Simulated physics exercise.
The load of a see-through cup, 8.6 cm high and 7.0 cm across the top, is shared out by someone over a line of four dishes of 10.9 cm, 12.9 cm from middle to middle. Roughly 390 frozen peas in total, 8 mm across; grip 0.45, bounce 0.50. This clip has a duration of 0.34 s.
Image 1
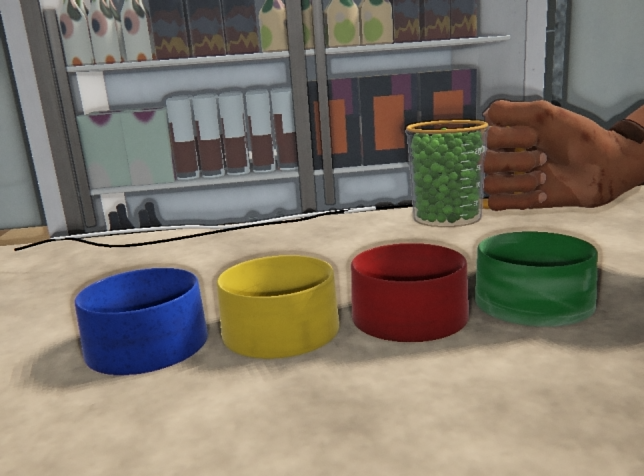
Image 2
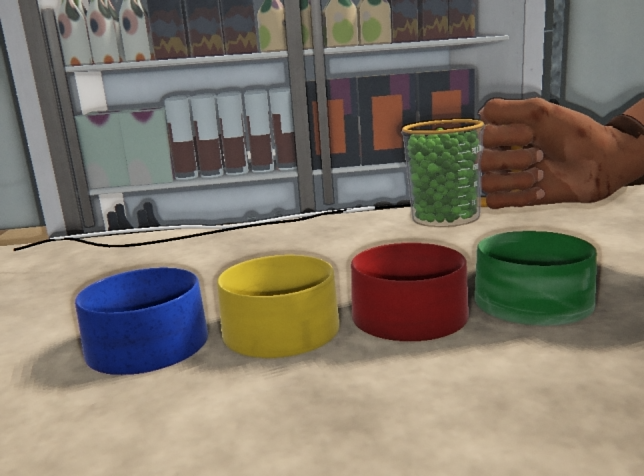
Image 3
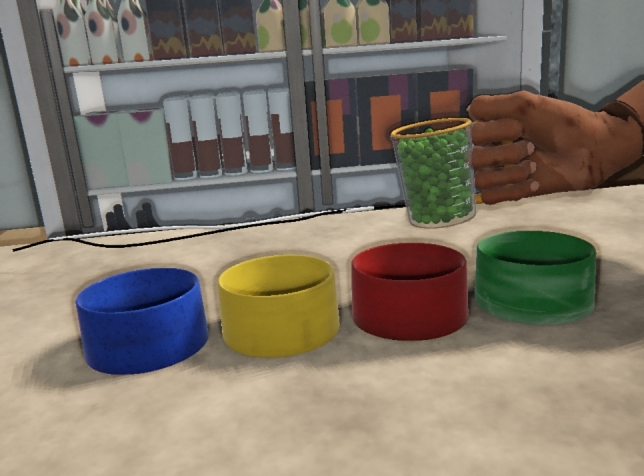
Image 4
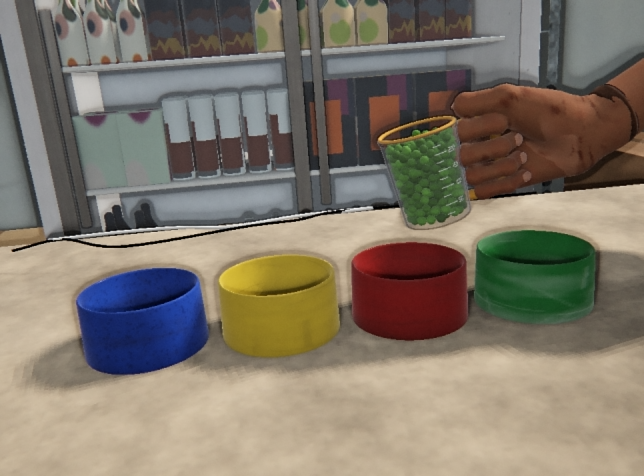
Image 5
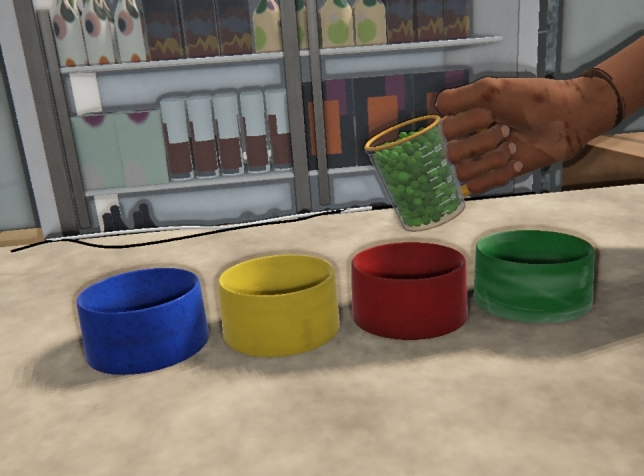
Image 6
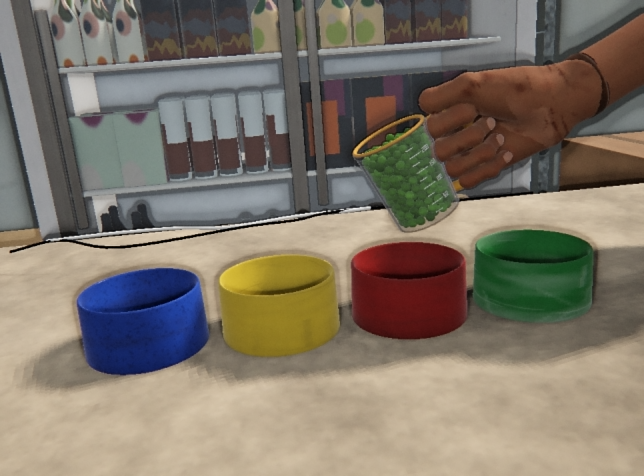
A pale, mottled countertop stands before shelves of cartons, boxes and dark-filled glasses, seen from slightly above with the view almost still. Four round dishes, blue, yellow, red and green from left to right, sit in a row, while a hand at the right holds a clear, yellow-rimmed cup of green peas behind them. The hand slowly moves the cup a little leftward, steadily tilting its rim to the left.
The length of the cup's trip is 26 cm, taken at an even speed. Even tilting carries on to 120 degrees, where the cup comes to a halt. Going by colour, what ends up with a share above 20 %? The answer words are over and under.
Red: Under. Blue: Over. Green: Under. Yellow: Over. Counter: Over.
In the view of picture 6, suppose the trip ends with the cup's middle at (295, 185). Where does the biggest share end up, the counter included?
Result: Biggest portion at yellow.
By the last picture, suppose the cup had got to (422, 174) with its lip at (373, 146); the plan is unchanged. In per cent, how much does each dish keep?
You'd end up with red at 0, blue at 0, green at 0 and yellow at 80.
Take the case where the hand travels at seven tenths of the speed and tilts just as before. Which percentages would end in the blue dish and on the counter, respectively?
Blue 0, counter 0.
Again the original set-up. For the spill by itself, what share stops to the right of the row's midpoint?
It's close to 0 in a hundred.
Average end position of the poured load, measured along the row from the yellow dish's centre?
It ends up close to 7 cm toward the picture's left edge.
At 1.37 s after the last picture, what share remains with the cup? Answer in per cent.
I'd estimate some 0 per cent of the load.
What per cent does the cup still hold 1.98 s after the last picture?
I'd say close to 0 per cent.
Then, 0.82 s after the last picture, tilt 101 degrees; cup holds 80 %, yellow 15 %.
Then, 1.37 s after the last picture, tilt 120 degrees; cup holds 0 %, blue 25 %, yellow 35 %.
Then, 1.98 s after the last picture, tilt 120 degrees; cup holds 0 %, blue 25 %, yellow 35 %.
In the end, red 0 %, blue 25 %, green 0 %, yellow 35 %, counter 35 %.
